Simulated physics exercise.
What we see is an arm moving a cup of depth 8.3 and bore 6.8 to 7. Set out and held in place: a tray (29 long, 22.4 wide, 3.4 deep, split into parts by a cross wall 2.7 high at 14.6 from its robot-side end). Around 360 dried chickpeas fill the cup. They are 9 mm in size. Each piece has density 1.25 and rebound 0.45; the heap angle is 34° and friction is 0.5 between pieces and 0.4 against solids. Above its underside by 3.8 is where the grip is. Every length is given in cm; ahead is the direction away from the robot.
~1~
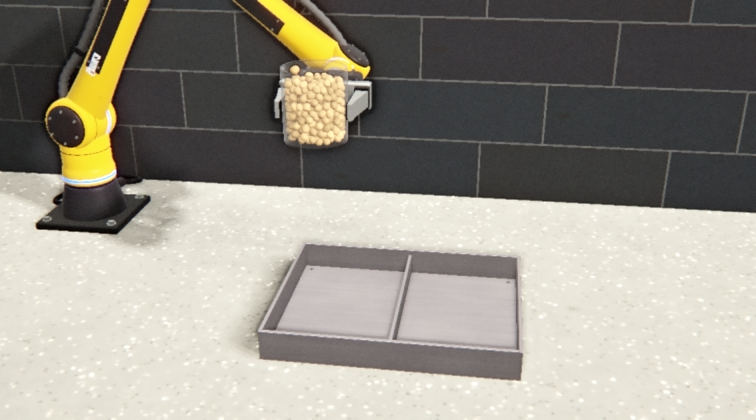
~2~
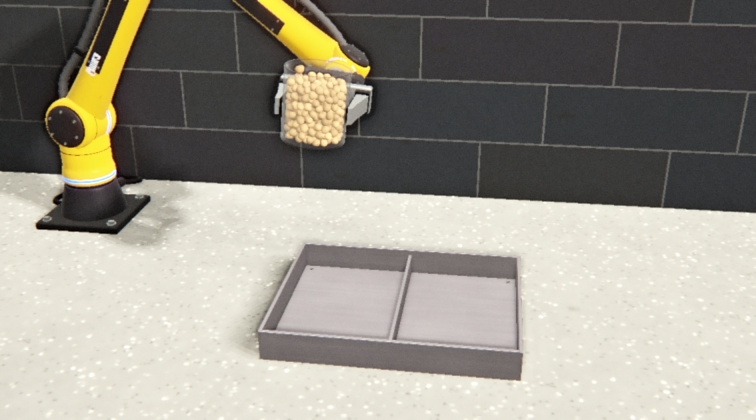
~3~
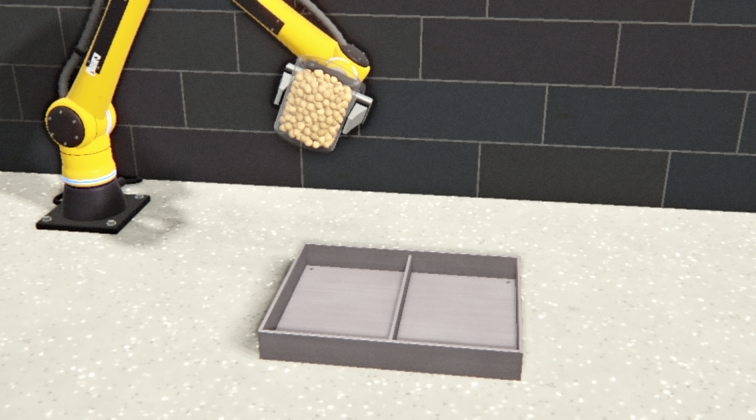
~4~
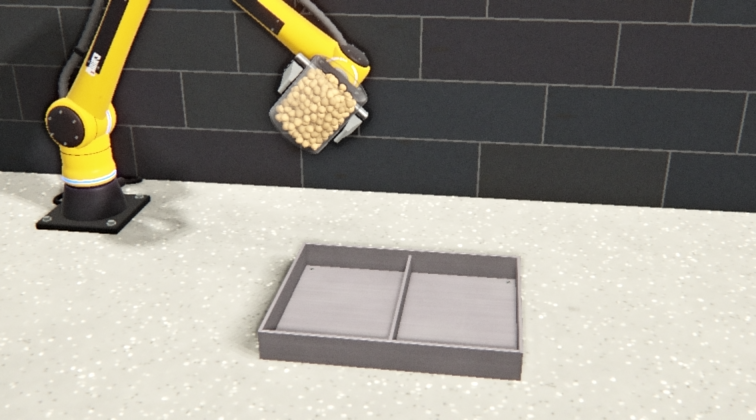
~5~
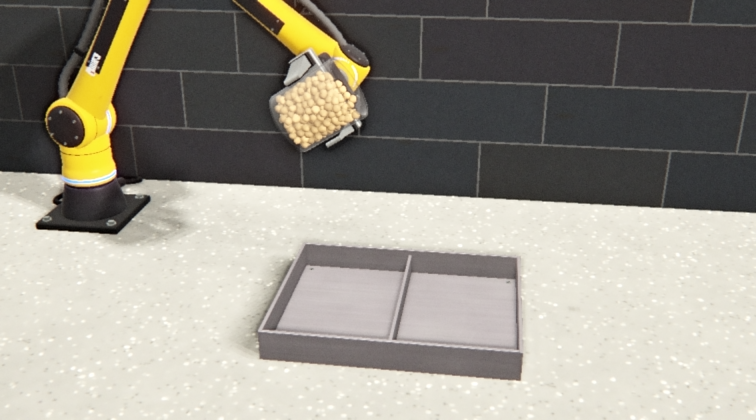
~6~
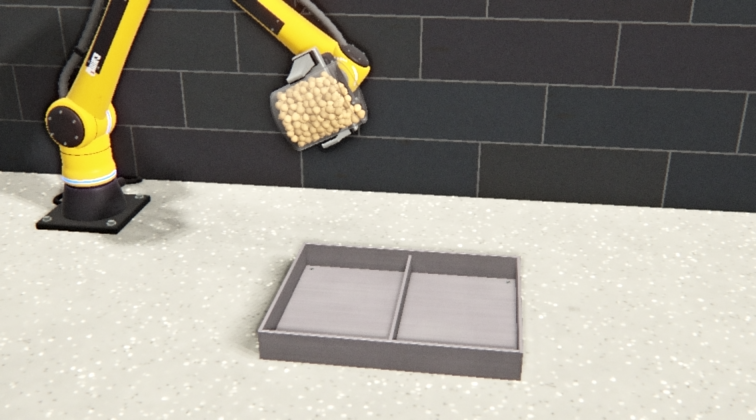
A yellow robot arm holds a clear cup of round, tan chickpeas nearly upright above a pale speckled counter, then tips it steadily to the right. The chickpeas shift toward the cup's lowered side as it leans well over, while the divided gray tray below stays still and empty.
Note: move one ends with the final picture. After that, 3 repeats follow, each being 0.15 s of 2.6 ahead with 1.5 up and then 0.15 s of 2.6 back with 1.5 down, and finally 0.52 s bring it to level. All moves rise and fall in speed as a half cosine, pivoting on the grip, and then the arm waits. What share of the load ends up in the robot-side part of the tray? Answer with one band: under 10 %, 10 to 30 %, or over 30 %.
Under 10 %.
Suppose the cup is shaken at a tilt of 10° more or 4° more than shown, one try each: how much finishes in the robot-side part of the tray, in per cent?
About 15 per cent for the first try and 10 per cent for the second.
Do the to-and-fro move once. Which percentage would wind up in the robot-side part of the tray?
In that case it would be roughly 5 per cent.
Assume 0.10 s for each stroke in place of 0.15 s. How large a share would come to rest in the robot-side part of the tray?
Then roughly 15 percent.
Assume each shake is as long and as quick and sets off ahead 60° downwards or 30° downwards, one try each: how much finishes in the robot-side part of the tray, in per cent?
Near 0 and 0 percent respectively.
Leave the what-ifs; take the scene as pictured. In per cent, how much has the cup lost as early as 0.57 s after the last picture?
Roughly 10 per cent by then.
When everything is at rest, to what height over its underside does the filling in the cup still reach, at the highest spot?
It reaches close to 8.0 cm in the end.
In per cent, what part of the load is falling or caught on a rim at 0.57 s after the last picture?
Some 4 percent.
Then, 0.57 s after the last picture, tilted 63° forward, highest piece 29 above the table; 321 in the cup, 10 in the far-side part, 9 in the robot-side part, 16 in flight or on a rim.
Then, 1.14 s after the last picture, tilted 36° forward, highest piece 30 above the table; 297 in the cup, 34 in the far-side part, 24 in the robot-side part, 1 in flight or on a rim.
Then, 1.62 s after the last picture, level, highest piece 31 above the table; 297 in the cup, 35 in the far-side part, 24 in the robot-side part.
Then, 2.67 s after the last picture, level, highest piece 31 above the table; 297 in the cup, 35 in the far-side part, 24 in the robot-side part.
Final count, 297 in the cup, 35 in the far-side part, 24 in the robot-side part. That is 7 % in the robot-side part of the tray.
